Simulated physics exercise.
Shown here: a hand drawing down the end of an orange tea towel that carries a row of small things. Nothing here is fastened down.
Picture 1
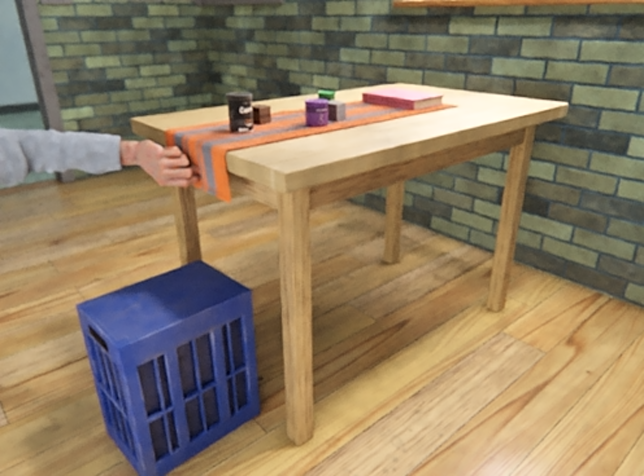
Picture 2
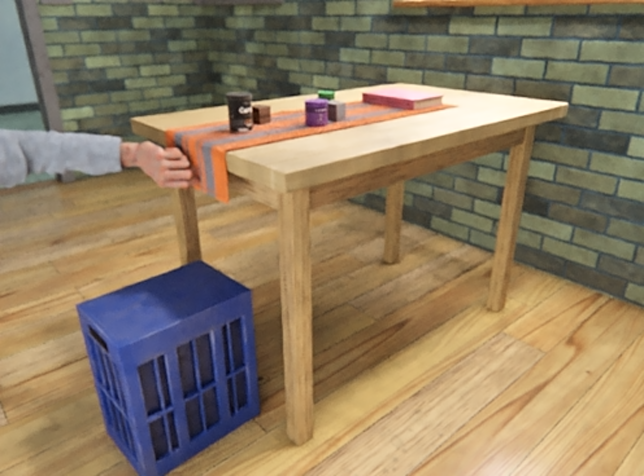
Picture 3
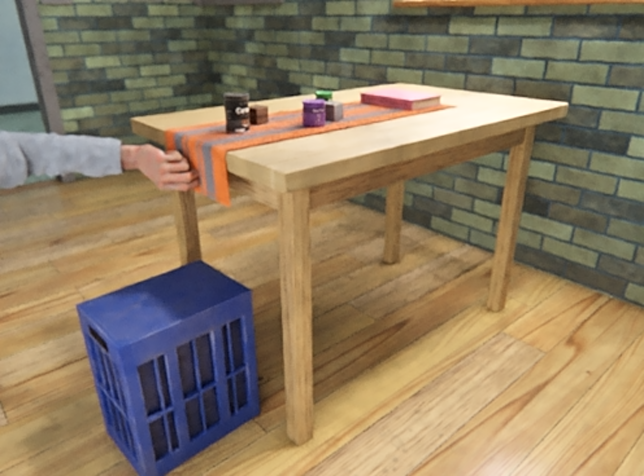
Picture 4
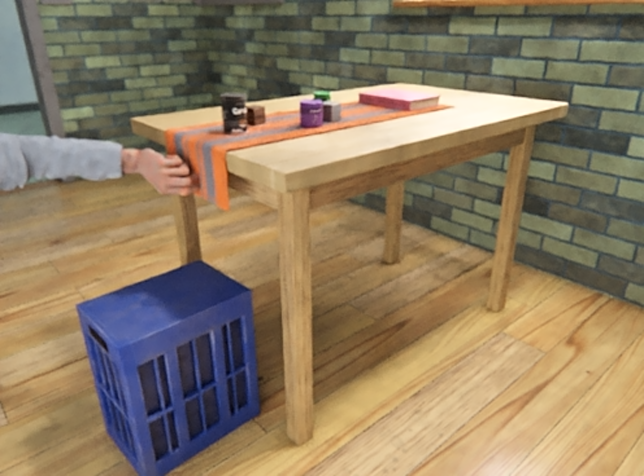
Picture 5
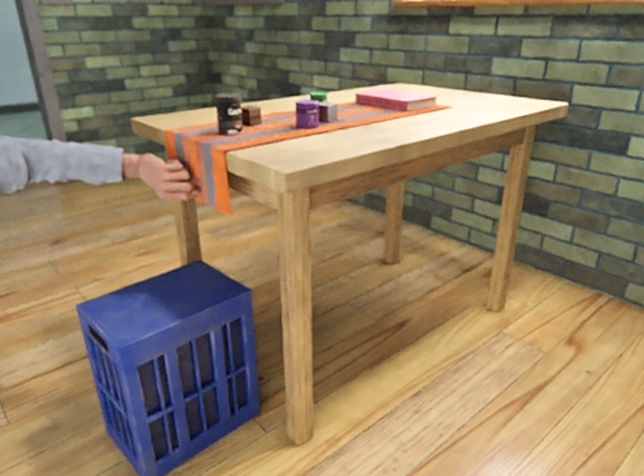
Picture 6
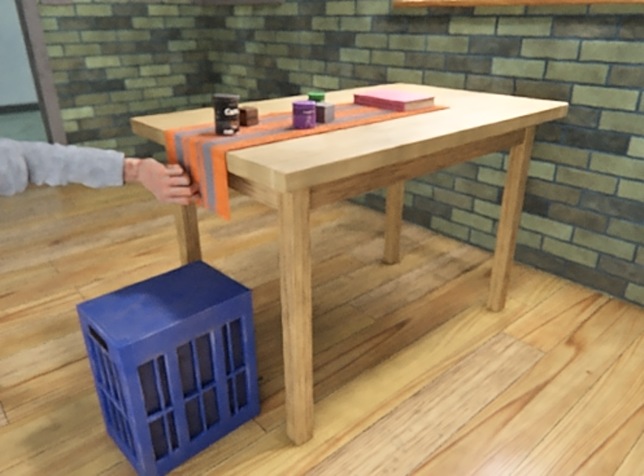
The clip shows a hand at the left slowly pulling the hanging end of an orange and grey cloth slightly downward on a wooden table, as the small can, pots and cubes on it shift a little to the left.
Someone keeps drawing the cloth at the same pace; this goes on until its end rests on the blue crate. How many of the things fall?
Two.
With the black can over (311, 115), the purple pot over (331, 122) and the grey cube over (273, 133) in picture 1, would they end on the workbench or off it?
So the black can stays aboard, the purple pot stays aboard, and the grey cube leaves the top.
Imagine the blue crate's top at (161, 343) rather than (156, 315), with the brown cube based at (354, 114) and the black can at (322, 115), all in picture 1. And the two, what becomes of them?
In the end the brown cube is still on top and the black can is still on top.
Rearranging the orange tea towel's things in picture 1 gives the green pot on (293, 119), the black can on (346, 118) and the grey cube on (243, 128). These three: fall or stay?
Green pot: Still up. Black can: Still up. Grey cube: Gone off.
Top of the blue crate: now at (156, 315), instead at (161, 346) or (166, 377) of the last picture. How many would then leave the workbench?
Going over the edge would be 3 and 4.
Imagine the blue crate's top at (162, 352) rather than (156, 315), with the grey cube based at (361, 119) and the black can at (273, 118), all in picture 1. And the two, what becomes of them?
Outcome: Grey cube keeps its perch; black can is gone.
Soon after, hem near (202, 250); black can gone.
Then, hem on the crate; black can and brown cube gone.
At rest, hem on the crate; black can and brown cube gone. It carries off two.
